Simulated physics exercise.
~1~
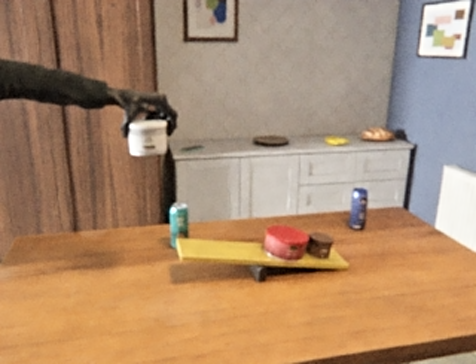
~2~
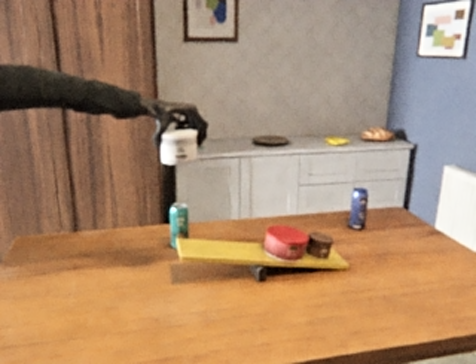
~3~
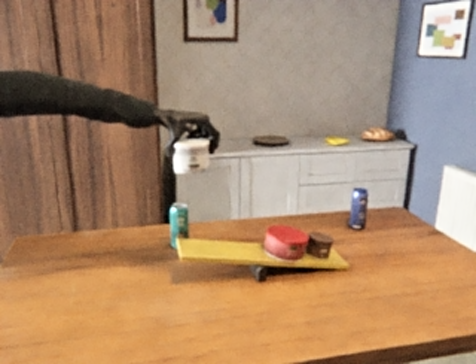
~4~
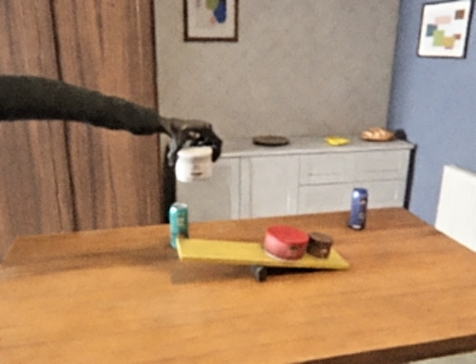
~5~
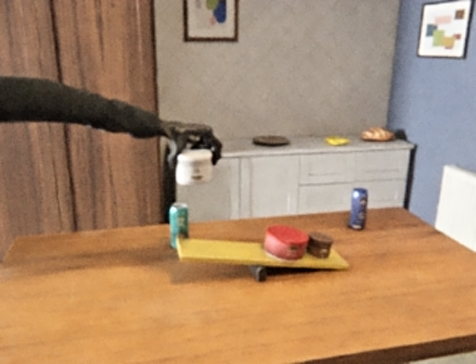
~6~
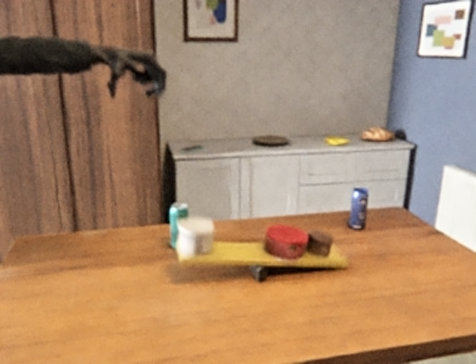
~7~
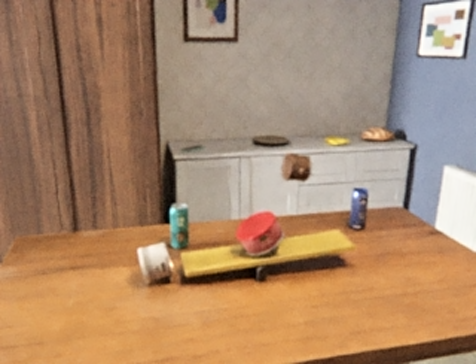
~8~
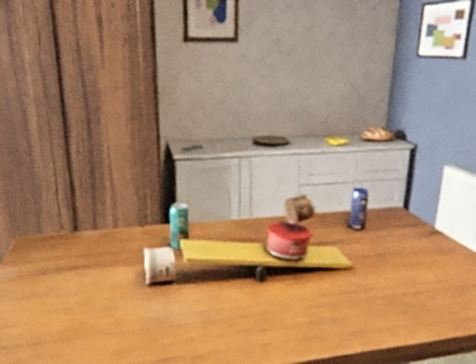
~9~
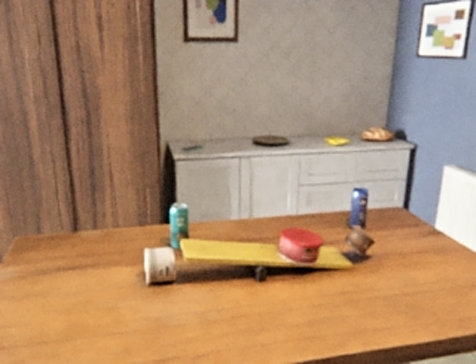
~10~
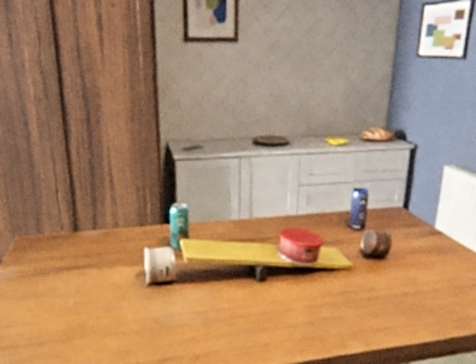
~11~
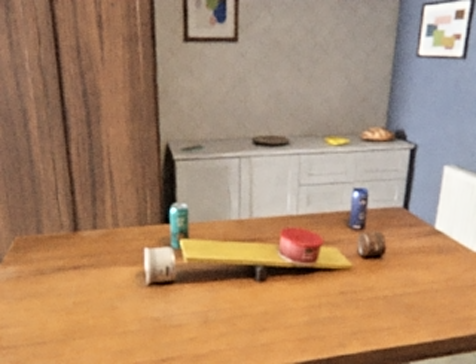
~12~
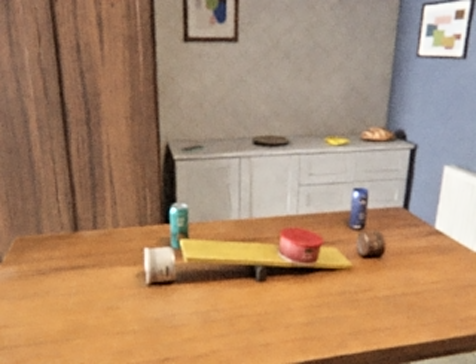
A dark-gloved arm reaches in from the left with a white tub above a wooden table, seen from the front, with a grey sideboard behind. A yellow plank rests on a small block, a red tub and a brown tin on its lower right side, a turquoise can behind its left end and a blue can farther right. The hand moves right, lowers slightly and lets go. The tub drops onto the left end, tipping the plank and tossing the tin up while the red tub tilts. The plank swings back, the red tub settling on it farther right, as before the white tub lies on its side at left and the tin lands, rolling to rest on the table at right.
